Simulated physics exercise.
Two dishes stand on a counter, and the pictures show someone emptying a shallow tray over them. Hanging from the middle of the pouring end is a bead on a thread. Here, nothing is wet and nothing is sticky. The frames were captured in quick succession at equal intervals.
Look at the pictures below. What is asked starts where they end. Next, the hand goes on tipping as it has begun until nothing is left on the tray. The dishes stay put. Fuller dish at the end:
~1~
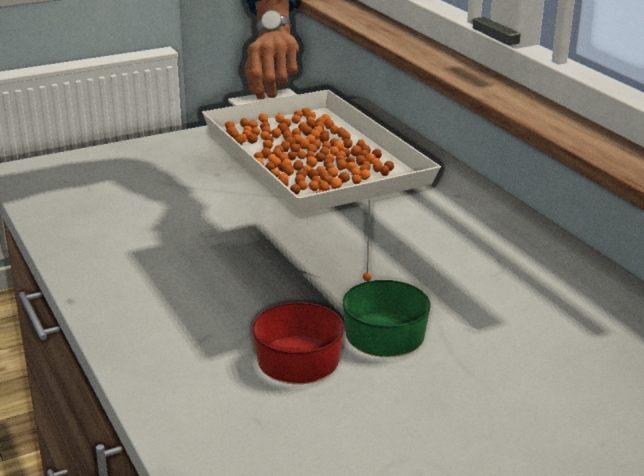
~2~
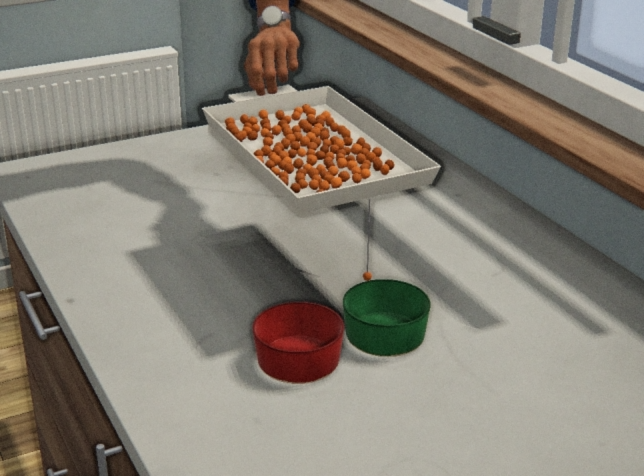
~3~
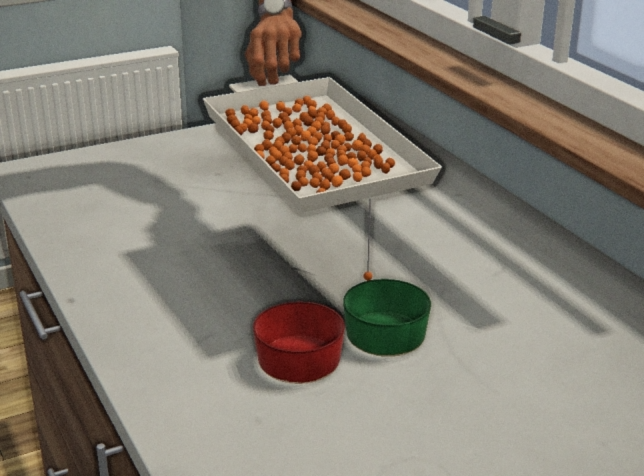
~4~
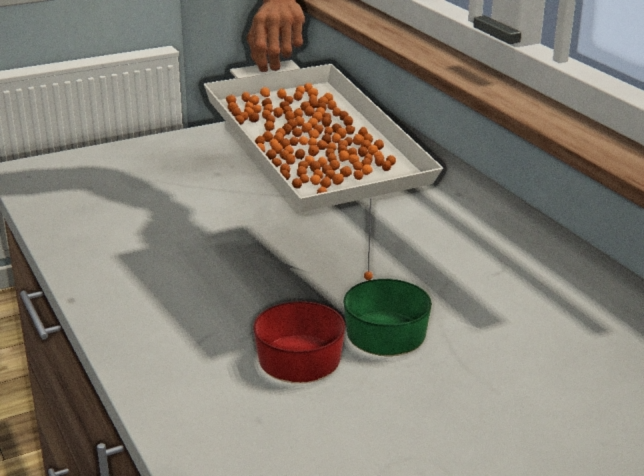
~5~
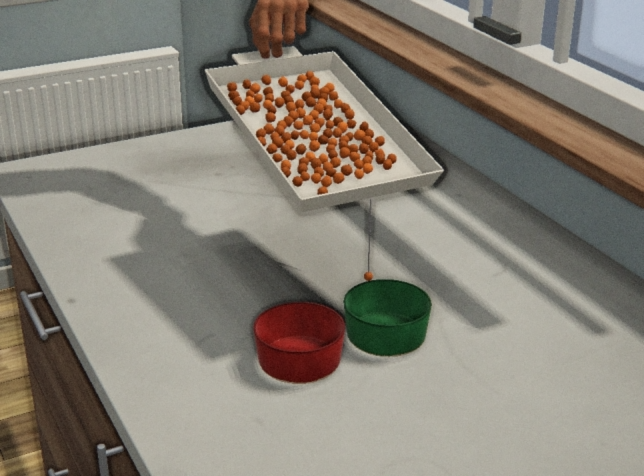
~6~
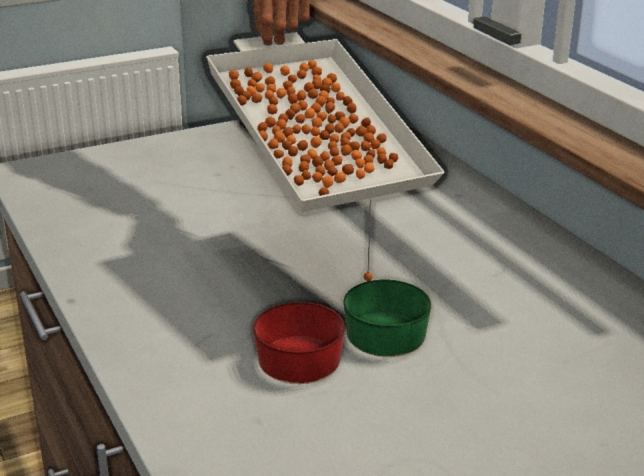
I expect the right-side dish to gain more.
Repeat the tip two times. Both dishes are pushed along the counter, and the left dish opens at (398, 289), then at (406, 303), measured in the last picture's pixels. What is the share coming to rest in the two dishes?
About 20 in a hundred, then about 50 in a hundred.
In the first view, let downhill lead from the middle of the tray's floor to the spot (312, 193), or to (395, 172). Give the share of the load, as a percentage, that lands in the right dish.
Lab note: Try one about 10 %, try two about 10 %.
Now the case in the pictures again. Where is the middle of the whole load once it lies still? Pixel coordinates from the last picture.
Close to (405, 349), more or less.
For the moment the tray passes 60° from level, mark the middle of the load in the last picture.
Roughly (368, 151).
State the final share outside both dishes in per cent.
Roughly 60 percent.
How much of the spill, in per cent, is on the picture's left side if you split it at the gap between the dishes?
It comes to about 10 percent.
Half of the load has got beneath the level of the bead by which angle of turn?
Near 110 degrees.
Just after the last frame, tray tipped steeply; every one on the tray.
A moment on, tray tipped right over; the larger part on the tray; just a few in the right dish; just a few outside both; roughly a quarter in the air.
Further on, tray tipped past a quarter turn; about a tenth in the left dish; roughly a third in the right dish; roughly two thirds outside both.
When it is over, tray tipped past a quarter turn; about a tenth in the left dish; roughly a third in the right dish; roughly two thirds outside both.
